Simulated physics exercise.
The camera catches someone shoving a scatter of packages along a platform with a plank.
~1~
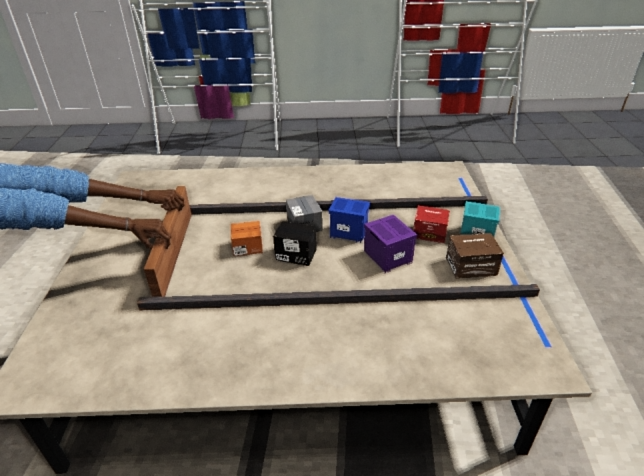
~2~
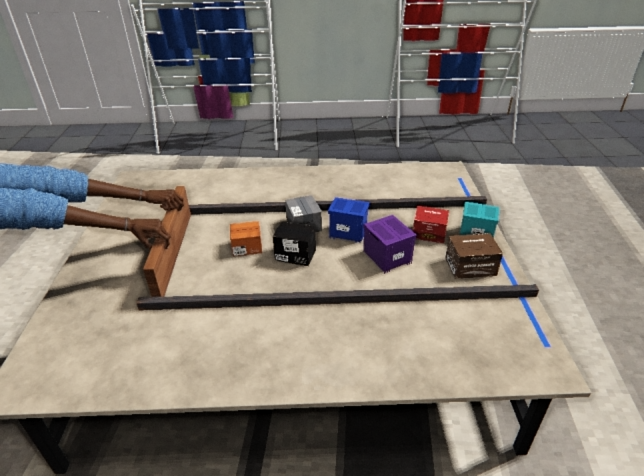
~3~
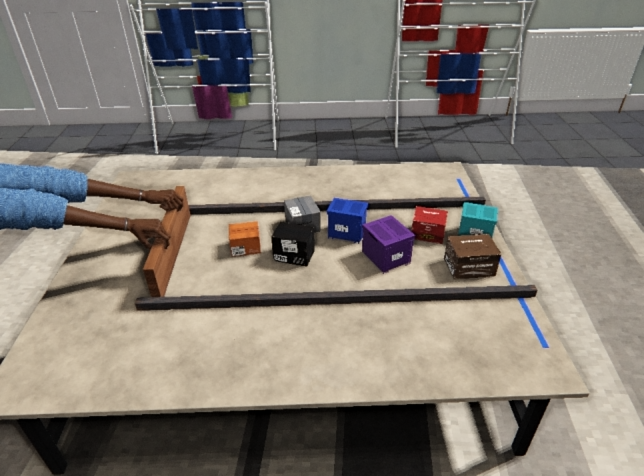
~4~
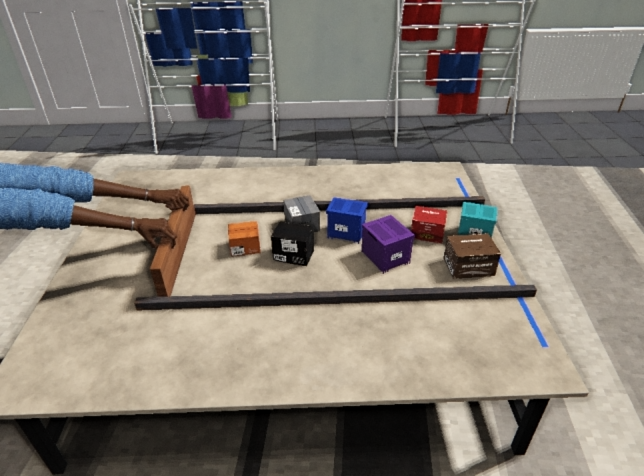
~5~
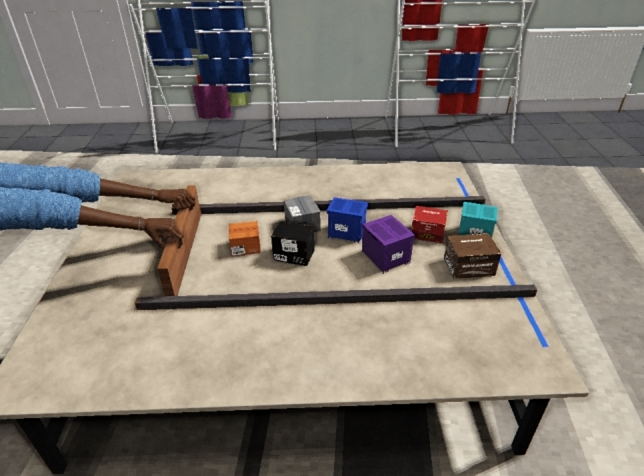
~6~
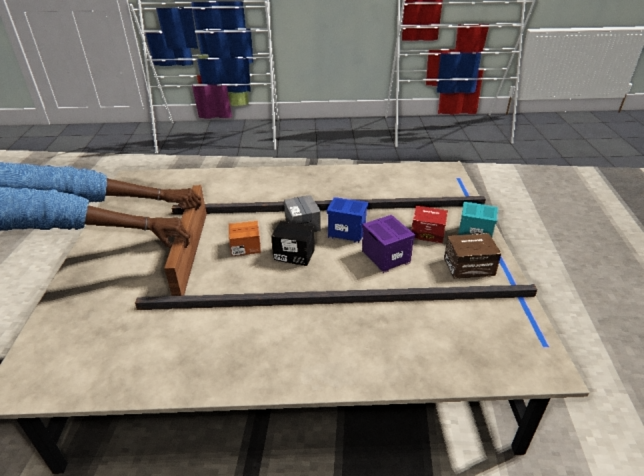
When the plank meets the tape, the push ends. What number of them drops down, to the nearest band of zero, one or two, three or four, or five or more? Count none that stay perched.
Nearest band: Five or more.
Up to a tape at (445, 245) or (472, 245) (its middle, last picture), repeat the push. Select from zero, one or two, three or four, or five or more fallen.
In turn: 3 or 4; 5 or more.
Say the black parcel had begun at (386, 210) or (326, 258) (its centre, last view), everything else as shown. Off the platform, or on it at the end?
Going in order, the first time it ends up below and the second time it ends up below.
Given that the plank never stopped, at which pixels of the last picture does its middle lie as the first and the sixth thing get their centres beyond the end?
(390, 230), then (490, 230).
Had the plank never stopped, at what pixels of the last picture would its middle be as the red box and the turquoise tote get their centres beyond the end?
For the red box, about (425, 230); for the turquoise tote, about (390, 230).
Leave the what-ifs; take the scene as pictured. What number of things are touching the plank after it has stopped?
Result: 1 in all.
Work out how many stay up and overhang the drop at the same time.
Counting them gives 1.
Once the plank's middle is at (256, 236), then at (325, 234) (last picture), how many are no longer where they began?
2 and 4.
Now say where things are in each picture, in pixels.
In the first picture, turquoise tote (479, 223); brown box (474, 256); red box (431, 224); plank (171, 239); tape (495, 244).
In the second picture, brown box (473, 256); blue tote (348, 220).
In the third picture, red box (429, 225); black parcel (294, 244).
In the fourth picture, turquoise tote (477, 224); orange parcel (244, 239).
In the fifth picture, brown box (471, 256); purple tote (387, 244).
In the sixth picture, turquoise tote (477, 223); brown box (472, 256); red box (429, 224); plank (188, 238); tape (493, 244).
Soon after, none off yet; turquoise tote at rest near (477, 223); brown box at rest near (472, 256); red box at rest near (429, 224).
After that, none off yet; turquoise tote at rest near (477, 223); brown box at rest near (472, 256); red box displaced a little near (440, 224).
And then, one off so far; turquoise tote on its way down near (518, 316); brown box tilting a little near (533, 257); red box tilting a little near (515, 226).
In the end, the number that fall off is five or more; gone, orange parcel, grey parcel, blue tote, purple tote, red box, brown box and turquoise tote.
